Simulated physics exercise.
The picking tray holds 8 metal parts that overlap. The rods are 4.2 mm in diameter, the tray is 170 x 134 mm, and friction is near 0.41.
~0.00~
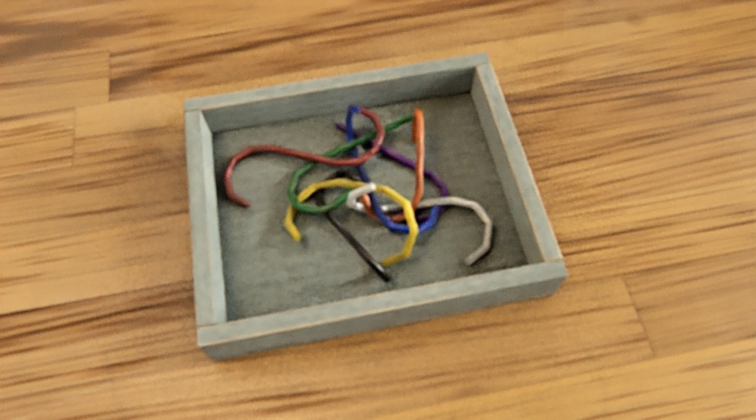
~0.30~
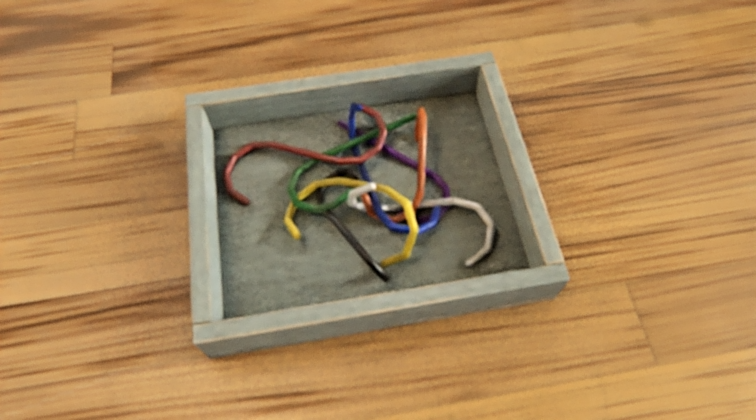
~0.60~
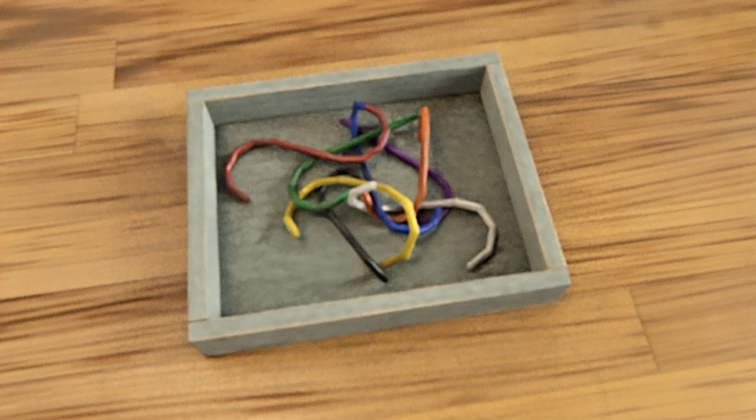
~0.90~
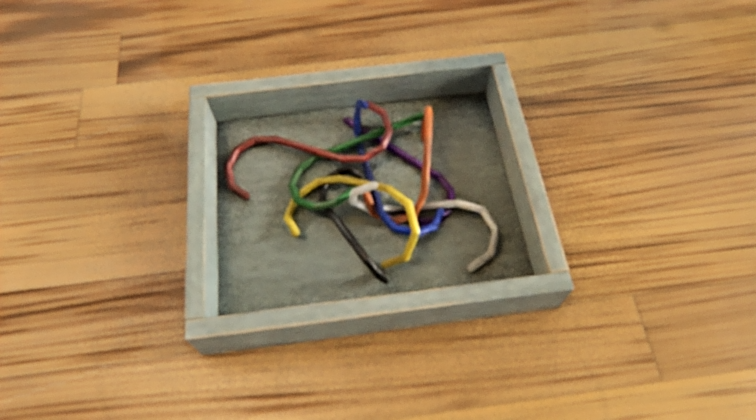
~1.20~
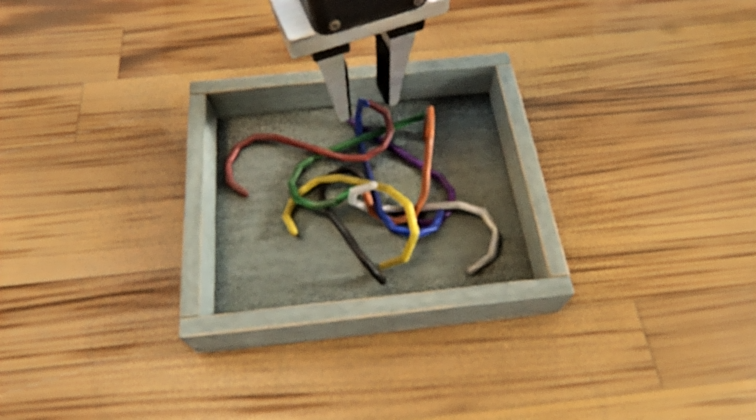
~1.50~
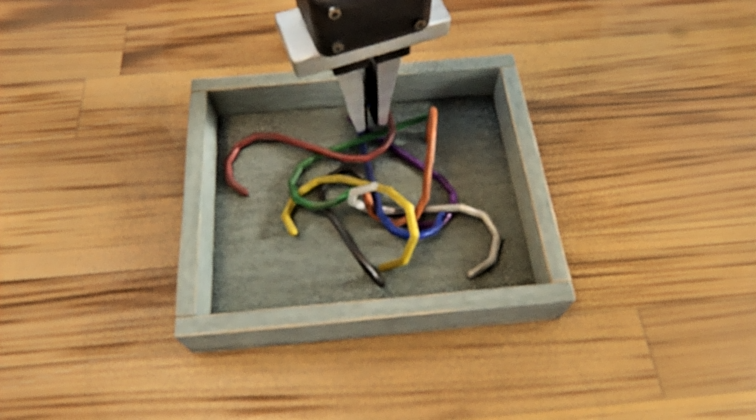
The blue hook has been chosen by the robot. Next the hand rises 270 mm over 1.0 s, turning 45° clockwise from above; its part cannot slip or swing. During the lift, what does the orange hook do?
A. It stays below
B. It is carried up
A.
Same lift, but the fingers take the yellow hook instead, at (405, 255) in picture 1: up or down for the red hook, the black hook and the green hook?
Red hook is left, black hook is left, green hook is lifted.
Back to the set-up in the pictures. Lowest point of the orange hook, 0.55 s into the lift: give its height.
I'd put it near 0 mm up.
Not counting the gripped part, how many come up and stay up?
Total: 1.
After 1.80 s, lowest point more than 20 mm over the tray floor, blue hook 58 mm.
After 2.05 s, lowest point more than 20 mm over the tray floor, blue hook 158 mm, red hook 83 mm.
After 2.50 s, lowest point more than 20 mm over the tray floor, blue hook 272 mm, red hook 179 mm.
End, hanging blue hook 272 mm, red hook 179 mm; the other 6 are down.
